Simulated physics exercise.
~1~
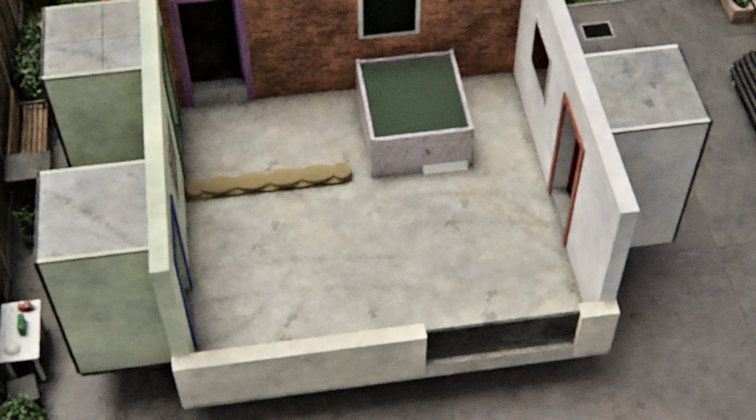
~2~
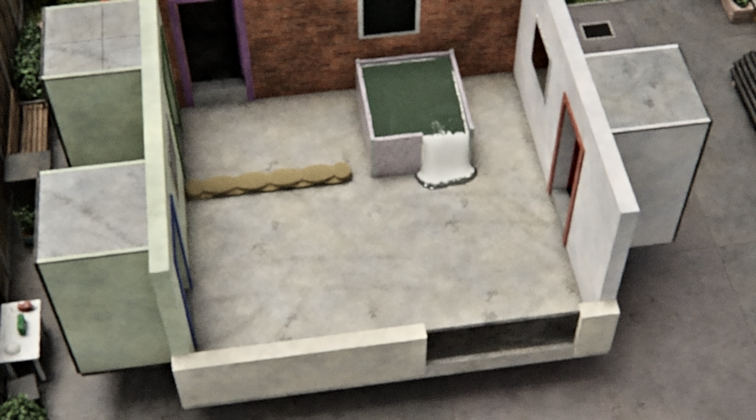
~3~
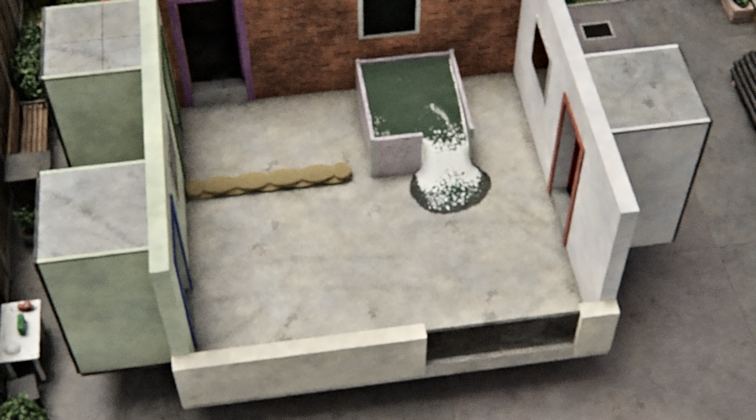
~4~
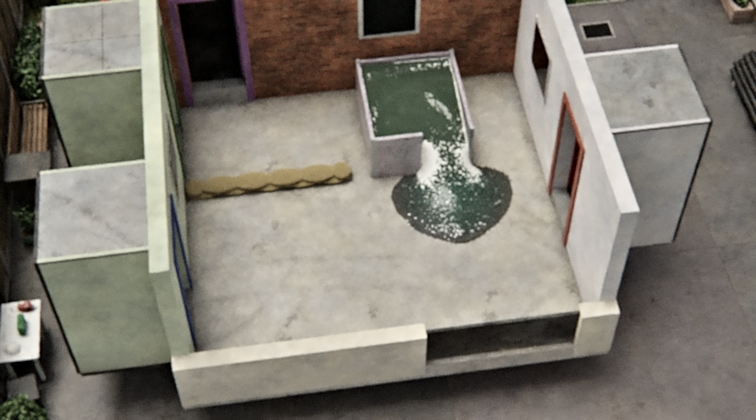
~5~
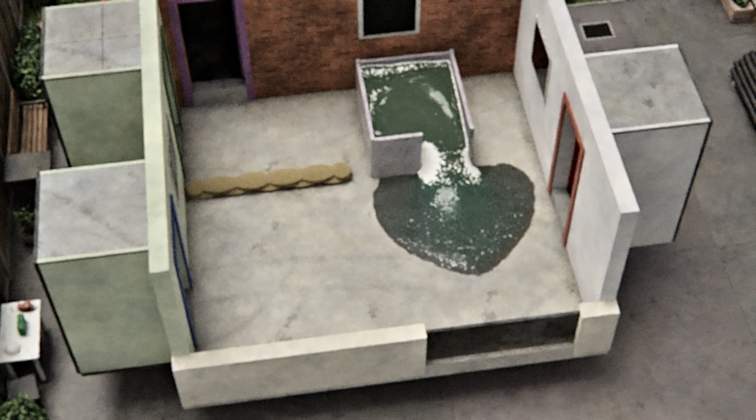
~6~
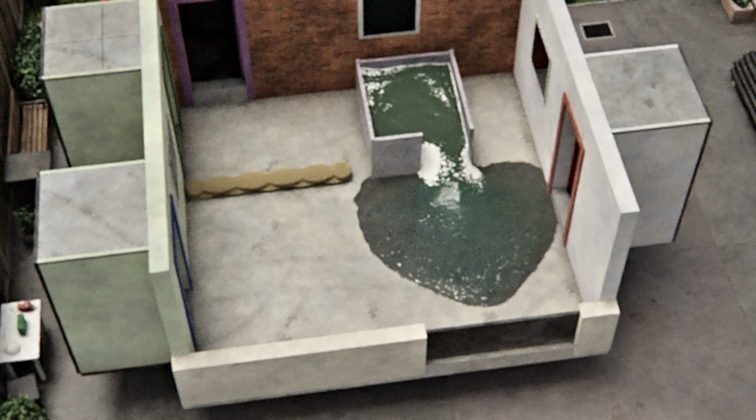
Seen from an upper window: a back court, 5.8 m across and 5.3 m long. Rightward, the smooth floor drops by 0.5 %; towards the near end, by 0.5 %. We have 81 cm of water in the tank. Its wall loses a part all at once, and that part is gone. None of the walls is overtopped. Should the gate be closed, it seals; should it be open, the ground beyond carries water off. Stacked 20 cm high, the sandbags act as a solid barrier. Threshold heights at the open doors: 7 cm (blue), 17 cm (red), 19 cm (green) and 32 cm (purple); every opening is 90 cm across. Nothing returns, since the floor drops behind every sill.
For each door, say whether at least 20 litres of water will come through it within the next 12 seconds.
As I see it, the blue door is going to top the limit; the red door is going to fall short of the limit; the green door is going to fall short of the limit; the purple door is going to fall short of the limit.
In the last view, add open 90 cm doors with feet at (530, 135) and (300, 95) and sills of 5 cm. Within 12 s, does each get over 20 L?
So the first one doesn't reach it, while the second one doesn't reach it.
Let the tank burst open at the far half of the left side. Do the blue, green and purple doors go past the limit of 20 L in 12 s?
Then: Blue short of it, green beyond it, purple short of it.
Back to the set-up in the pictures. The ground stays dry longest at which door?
The purple door is last.
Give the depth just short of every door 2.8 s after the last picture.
Depths in cm: Blue 11, red 15, green 0, purple 0.
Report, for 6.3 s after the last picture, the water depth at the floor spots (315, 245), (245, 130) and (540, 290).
Taking the spots in order: 3 cm, 0 cm, 12 cm.
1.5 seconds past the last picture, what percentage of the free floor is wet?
Near 40 per cent is wet.
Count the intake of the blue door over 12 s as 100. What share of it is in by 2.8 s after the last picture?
About 0%.
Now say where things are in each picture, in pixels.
The tank at (413, 98) is whole and still, 81 cm deep, in the first picture.
Water pours out at (444, 153) and has run 0.5 m, to (473, 169); typically 9 cm deep outside, 81 cm at the tank's back, in the second picture.
Water pours out at (444, 155) and has run 0.9 m, to (441, 209); typically 11 cm deep outside, 81 cm at the tank's back, in the third picture.
The front is at (471, 236), 1.4 m from the gap at (444, 156); 1.8 m2 of floor is under water; 75 cm left at the back of the tank, in the fourth picture.
Water pours out at (444, 156) and has run 2.1 m, to (486, 267); typically 5 cm deep outside, 69 cm at the tank's back, in the fifth picture.
Water pours out at (444, 156) and has run 2.7 m, to (498, 299); typically 4 cm deep outside, 70 cm at the tank's back, in the sixth picture.
Then, 0.7 s after the last picture water covers 35 % of the floor and is deepest (46 cm) near (581, 331); blue door not reached, red door 23 cm at the sill, 0 L in, green door not reached, purple door not reached.
Then, 1.5 s after the last picture water covers 40 % of the floor and is deepest (39 cm) near (572, 300); blue door not reached, red door 15 cm at the sill, 6 L in, green door not reached, purple door not reached.
Then, 2.8 s after the last picture water covers 45 % of the floor and is deepest (22 cm) near (455, 171); blue door 11 cm at the sill, 1 L in, red door 15 cm at the sill, 7 L in, green door not reached, purple door not reached.
Then, 6.3 s after the last picture water covers 75 % of the floor and is deepest (17 cm) near (197, 201); blue door 11 cm at the sill, 90 L in, red door 8 cm at the sill, 7 L in, green door 2 cm at the sill, 0 L in, purple door 2 cm at the sill, 0 L in.
Then, 11.3 s after the last picture water covers 85 % of the floor and is deepest (12 cm) near (410, 353); blue door 8 cm at the sill, 123 L in, red door 11 cm at the sill, 7 L in, green door 1 cm at the sill, 0 L in, purple door 1 cm at the sill, 0 L in.
